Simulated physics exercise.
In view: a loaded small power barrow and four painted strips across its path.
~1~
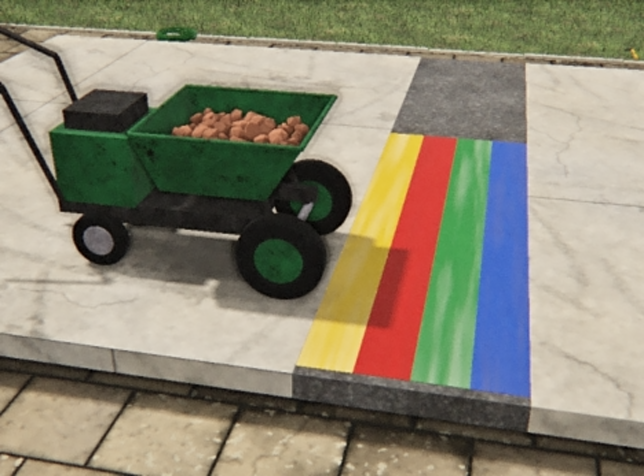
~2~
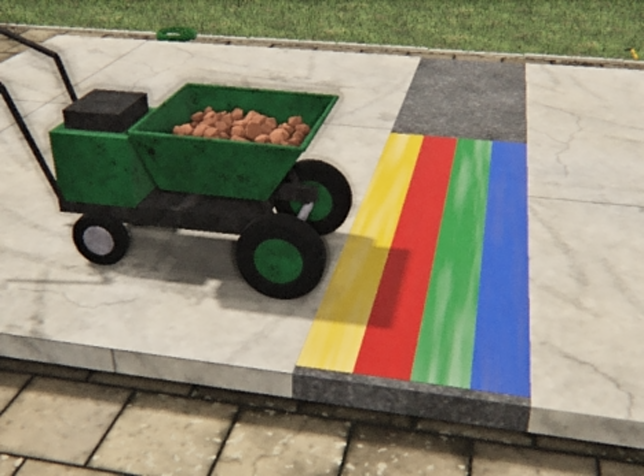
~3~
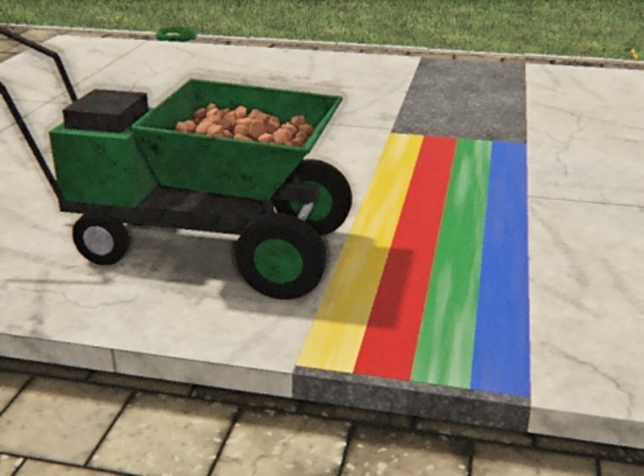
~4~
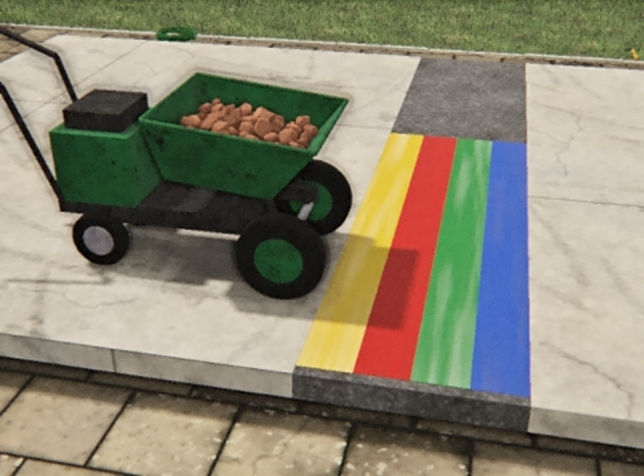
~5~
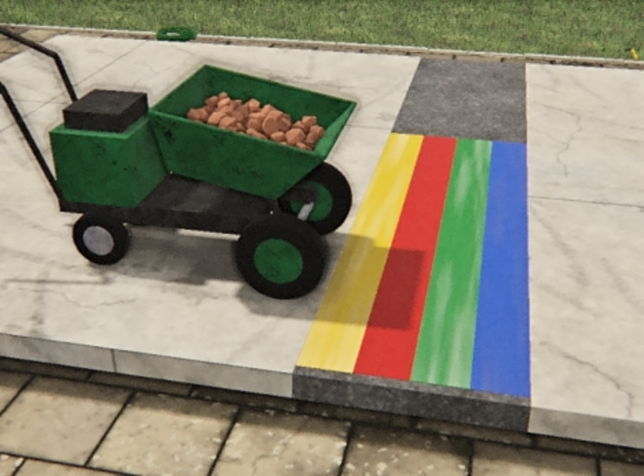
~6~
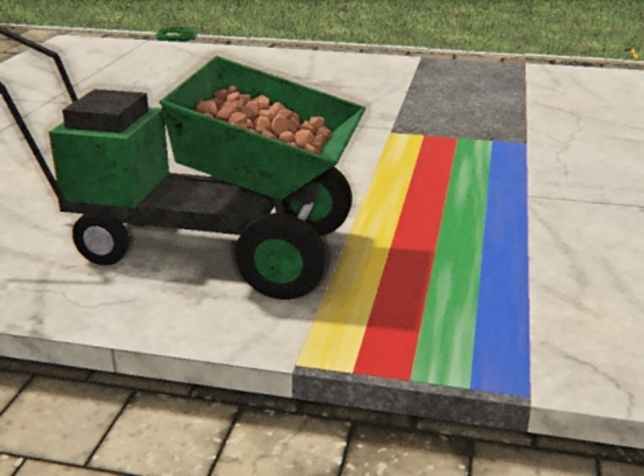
A small green power barrow with black wheels and a skip of reddish-brown rubble stands at the left on a pale, veined stone path, seen from slightly above and to the side, with grass behind and paving in front. To its right, yellow, red, green and blue strips cross the path. The skip, level at first, gradually tilts forward to the right, its rear rising, while the wheels and camera stay still.
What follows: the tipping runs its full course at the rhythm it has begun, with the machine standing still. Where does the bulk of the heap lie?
The heap favours the green strip.
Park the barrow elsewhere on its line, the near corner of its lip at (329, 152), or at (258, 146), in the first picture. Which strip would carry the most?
In turn: The green one; the red strip.
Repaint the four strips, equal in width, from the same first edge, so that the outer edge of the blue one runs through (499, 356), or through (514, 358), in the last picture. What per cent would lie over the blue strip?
Roughly 30 per cent, and 20 per cent.
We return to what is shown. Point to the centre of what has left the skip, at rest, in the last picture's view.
Close to (450, 273).
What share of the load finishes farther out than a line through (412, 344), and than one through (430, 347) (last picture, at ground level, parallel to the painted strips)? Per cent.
In turn 70 and 50 in a hundred.
Just after the last frame, skip tipped steeply; every one in the skip.
A moment on, skip tipped right over; the larger part in the skip; about a tenth over the red strip; about a tenth over the green strip; just a few over the blue strip.
Further on, skip tipped right over; about a tenth in the skip; just a few over the yellow strip; roughly a quarter over the red strip; roughly a third over the green strip; roughly a quarter over the blue strip; just a few off the paint.
When it is over, skip tipped right over; about a tenth in the skip; not one over the yellow strip; roughly a quarter over the red strip; roughly a third over the green strip; roughly a quarter over the blue strip; just a few off the paint.
